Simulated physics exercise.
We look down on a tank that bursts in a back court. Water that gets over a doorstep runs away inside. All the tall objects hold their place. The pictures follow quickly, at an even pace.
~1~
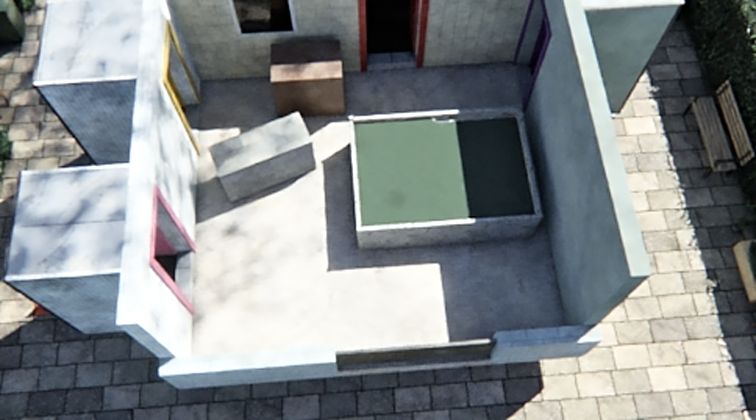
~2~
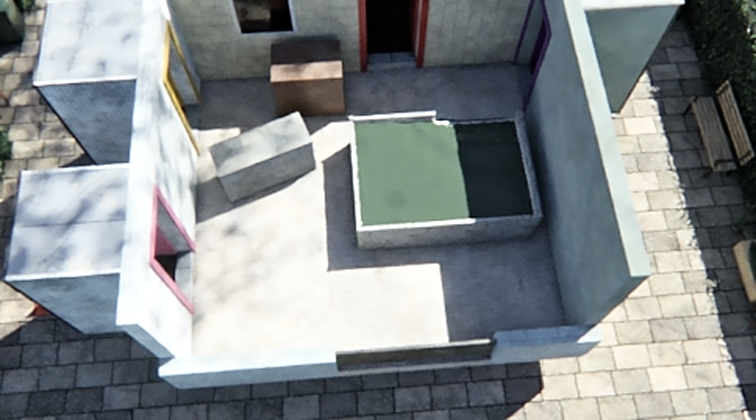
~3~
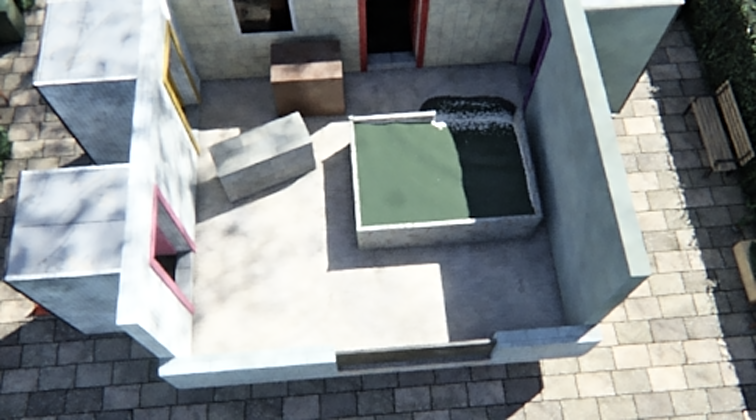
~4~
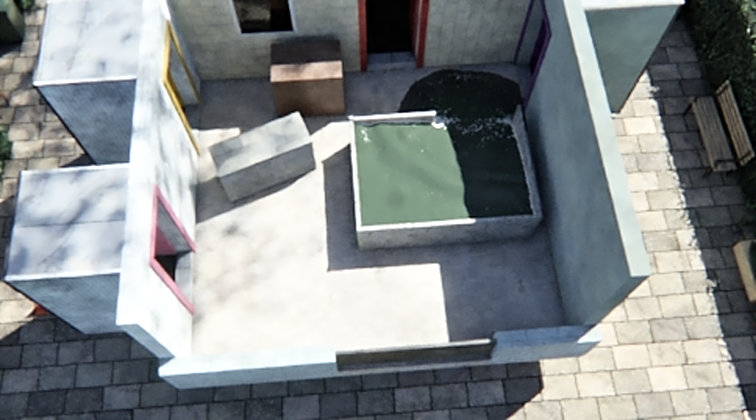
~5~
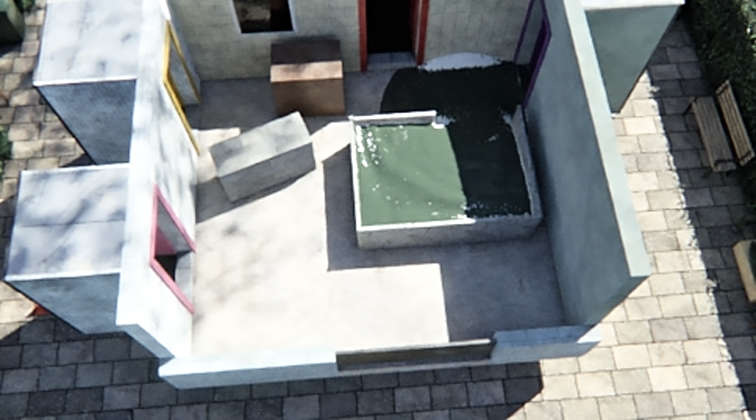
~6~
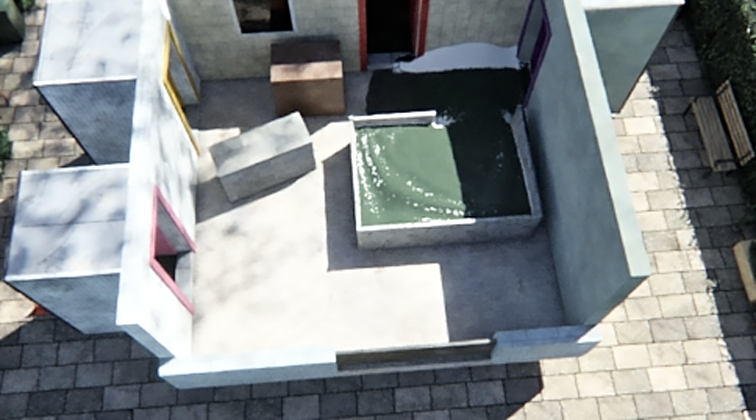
Dark green water in a rectangular tank spills over the far side through a gap in its rim, spreading across the shaded courtyard floor toward the back wall and red-framed doorway, while ripples and white flecks cross the tank's surface.
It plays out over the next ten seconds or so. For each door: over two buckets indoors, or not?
The yellow door takes more than that; the pink door stays under that; the red door takes more than that; the purple door takes more than that.
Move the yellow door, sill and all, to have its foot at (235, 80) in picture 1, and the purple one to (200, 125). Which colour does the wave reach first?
That is the red door.
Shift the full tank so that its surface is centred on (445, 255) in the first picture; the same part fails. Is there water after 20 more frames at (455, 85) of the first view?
Verdict: Awash.
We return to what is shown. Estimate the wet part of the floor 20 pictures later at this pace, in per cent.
About 45 per cent.
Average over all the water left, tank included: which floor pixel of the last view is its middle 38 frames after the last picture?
Near (404, 164).
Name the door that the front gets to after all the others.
That is the pink-painted one.
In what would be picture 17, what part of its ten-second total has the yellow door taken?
Roughly 0 per cent.
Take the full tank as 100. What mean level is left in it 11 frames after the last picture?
About 56 per cent.
A moment on, water covers 15 % of the floor; the yellow door not reached, the pink door not reached, the red door under two buckets in, the purple door far over two buckets in.
Next, water covers 30 % of the floor; the yellow door not reached, the pink door not reached, the red door under two buckets in, the purple door far over two buckets in.
Then, water covers 45 % of the floor; the yellow door under two buckets in, the pink door not reached, the red door over two buckets in, the purple door far over two buckets in.
Later, water covers 80 % of the floor; the yellow door over two buckets in, the pink door wet at the sill, nothing in, the red door over two buckets in, the purple door far over two buckets in.
In the end, water covers 95 % of the floor; the yellow door far over two buckets in, the pink door wet at the sill, nothing in, the red door over two buckets in, the purple door far over two buckets in.
